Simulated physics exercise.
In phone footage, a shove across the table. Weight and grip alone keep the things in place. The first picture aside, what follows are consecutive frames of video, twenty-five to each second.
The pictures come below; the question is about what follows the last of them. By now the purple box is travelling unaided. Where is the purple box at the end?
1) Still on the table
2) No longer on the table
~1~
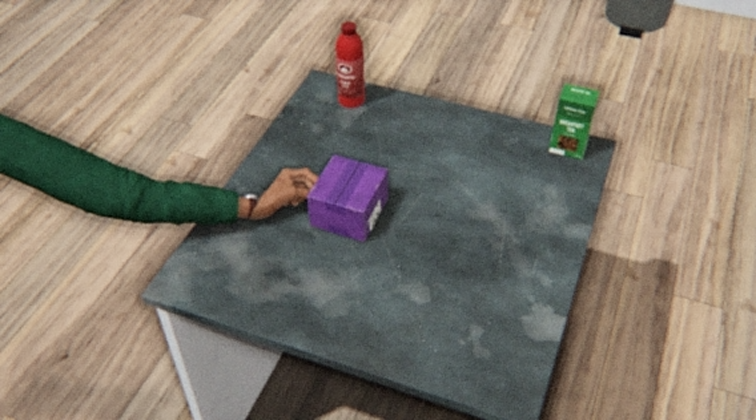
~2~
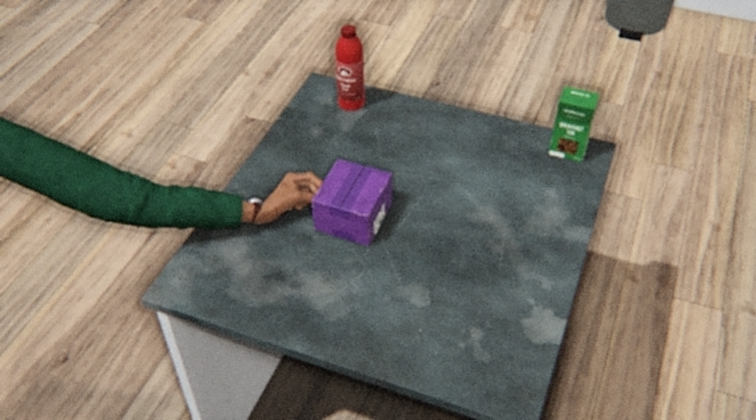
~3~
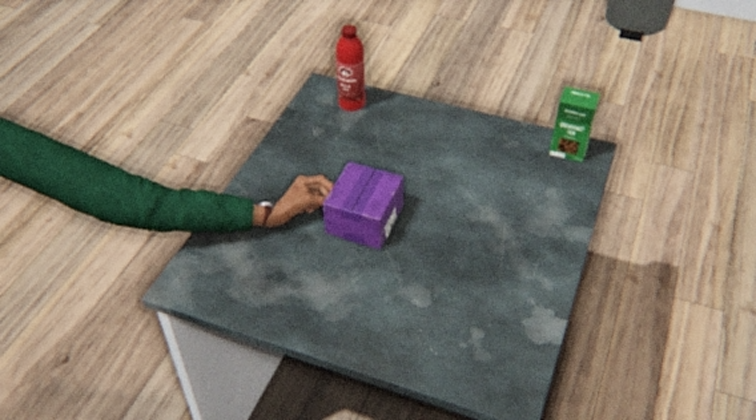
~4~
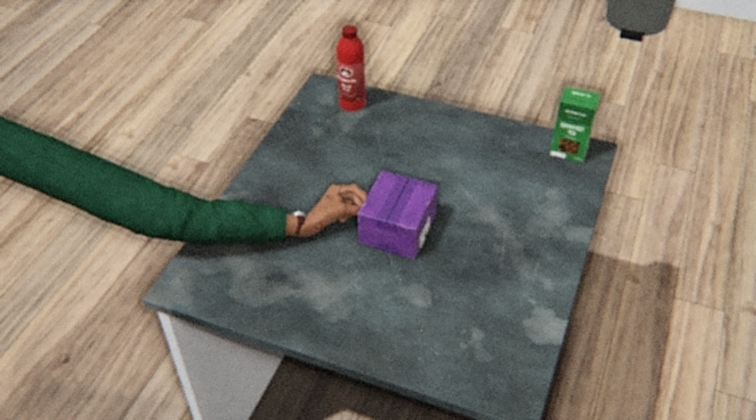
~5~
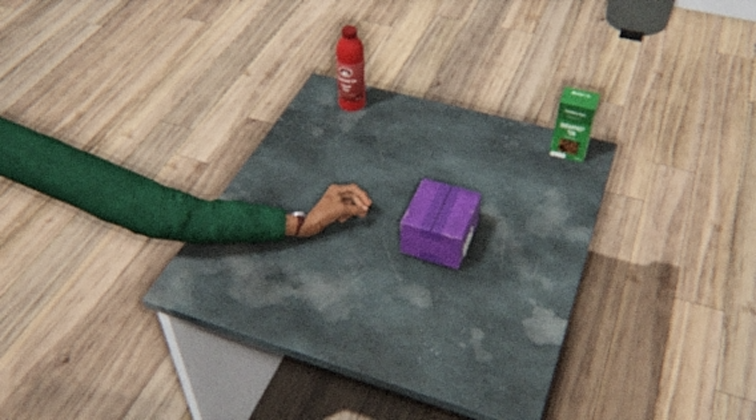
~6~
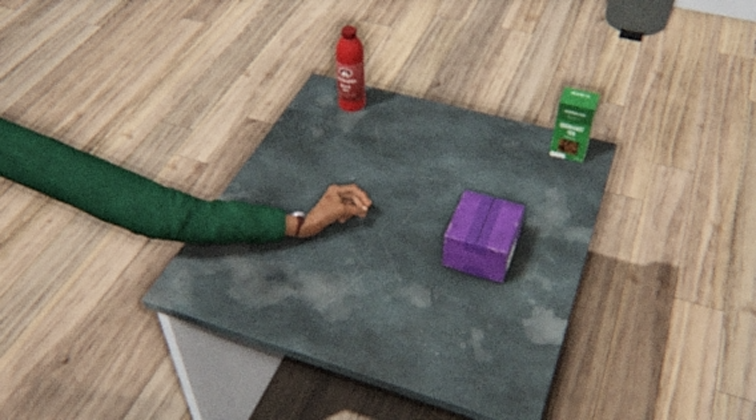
No longer on the table.
Then, 0.20 s past the last view, purple box now off the table.
Then, 0.40 s past the last view, things are still on the move.
Finally, off the table, purple box.
